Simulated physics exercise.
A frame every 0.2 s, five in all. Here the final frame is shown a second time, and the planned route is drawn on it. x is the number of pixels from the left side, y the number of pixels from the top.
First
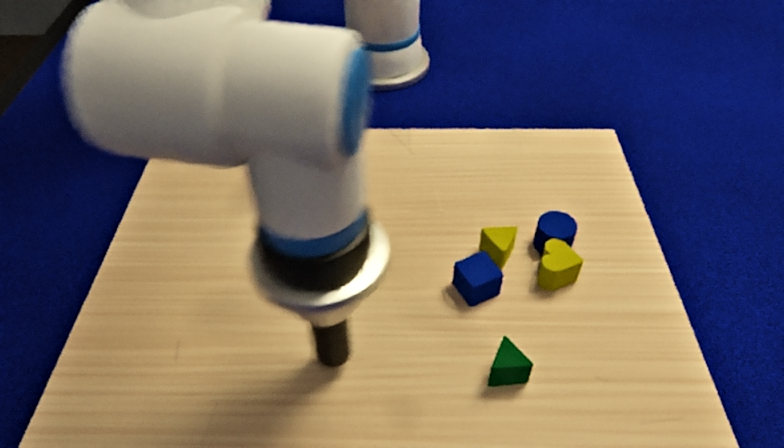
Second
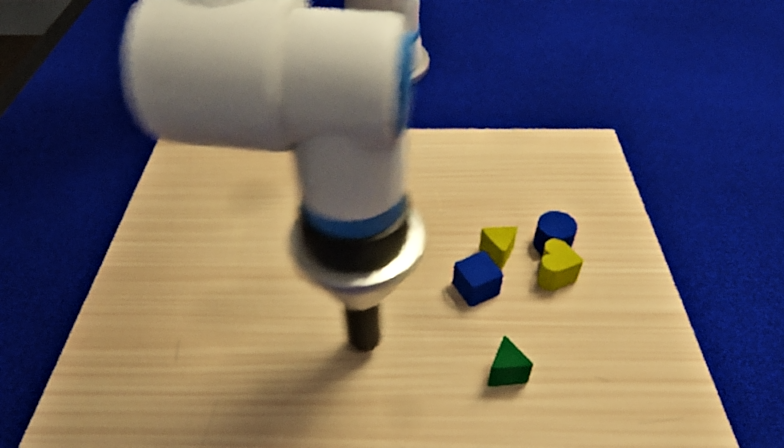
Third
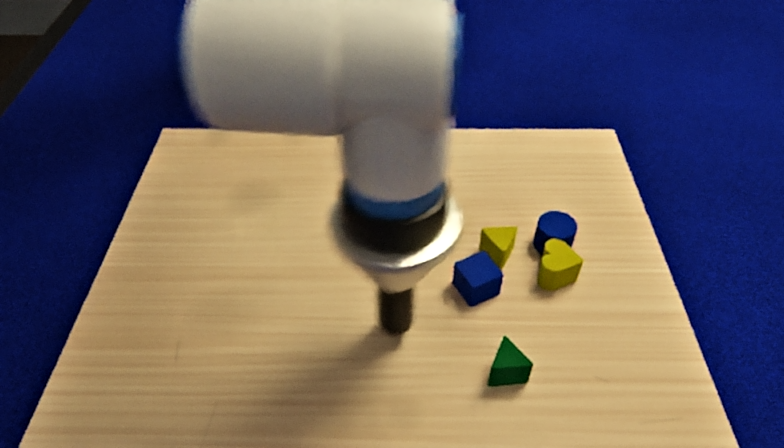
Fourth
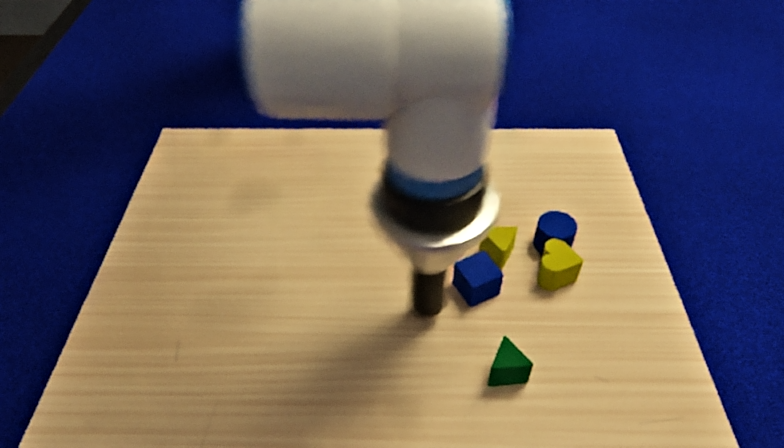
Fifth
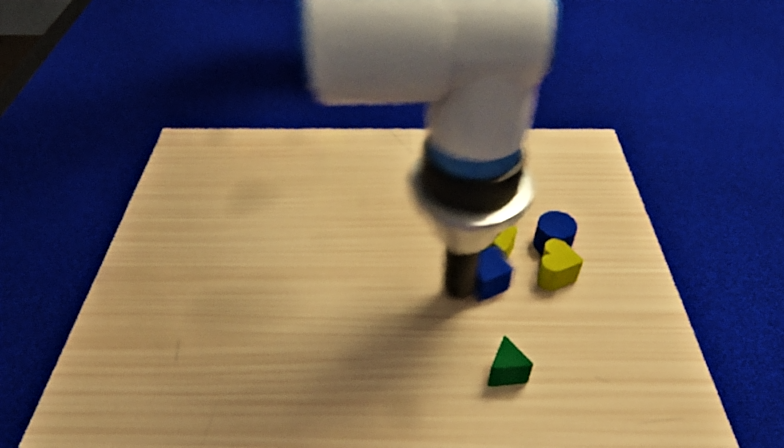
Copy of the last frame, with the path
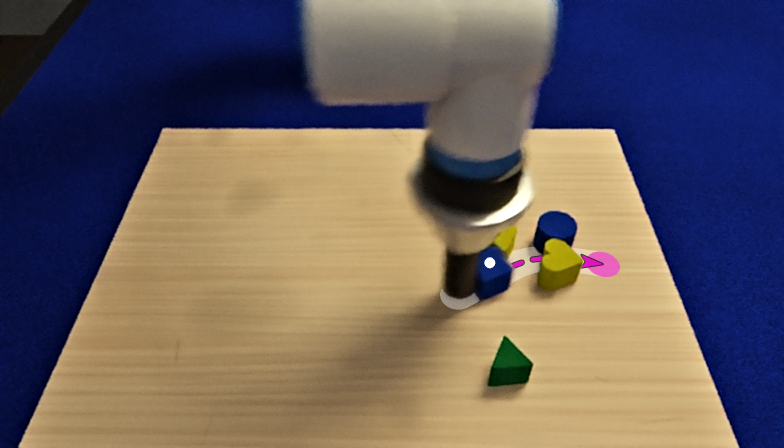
At the start, a white robot arm holds a dark rod over a wooden board, left of a blue cube, a green triangle and other small blocks. The arm glides right and slightly away across the board, and by the end the rod is against the blue cube's left side.
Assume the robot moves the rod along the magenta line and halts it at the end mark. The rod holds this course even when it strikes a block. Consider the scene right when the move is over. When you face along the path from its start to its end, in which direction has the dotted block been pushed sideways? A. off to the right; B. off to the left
I'll go with B - off to the left.
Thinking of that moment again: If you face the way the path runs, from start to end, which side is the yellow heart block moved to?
Moves right.
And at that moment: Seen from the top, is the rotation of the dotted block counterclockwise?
It seems so.
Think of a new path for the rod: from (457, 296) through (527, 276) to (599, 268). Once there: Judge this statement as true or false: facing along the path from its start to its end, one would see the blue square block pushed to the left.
That is true.
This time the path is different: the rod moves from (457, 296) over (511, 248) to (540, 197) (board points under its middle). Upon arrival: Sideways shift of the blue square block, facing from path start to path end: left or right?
It shifts to the right.
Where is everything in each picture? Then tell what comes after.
The first picture shows tip of the rod (333, 352), middles of tops, blue square block (479, 268), yellow triangle (501, 235), blue circle (558, 224), yellow heart block (560, 255).
The second picture shows rod (364, 336), nothing pushed.
The third picture shows rod (396, 320), nothing pushed.
The fourth picture shows rod (427, 303), nothing pushed.
The fifth picture shows rod (459, 285), blue square block (490, 263), yellow triangle (501, 235), blue circle (558, 224), yellow heart block (560, 255).
The line goes from (457, 296) over (501, 272) and (548, 258) to (603, 264); the dot is on the blue square block.
On the path given first. One third of the way, rod (504, 261); blue square block (536, 242); yellow triangle (516, 224), turned 80° anticlockwise; blue circle (561, 222); yellow heart block (571, 255), turned 15° clockwise.
Two thirds of the way, rod (553, 248); blue square block (578, 223), turned 20° anticlockwise; yellow triangle (516, 222), turned 85° anticlockwise; blue circle (596, 203); yellow heart block (586, 256), turned 45° clockwise.
At the end, rod (607, 254); blue square block (601, 219), turned 50° anticlockwise; yellow triangle (516, 222), turned 85° anticlockwise; blue circle (605, 195); yellow heart block (610, 268), turned 85° clockwise.
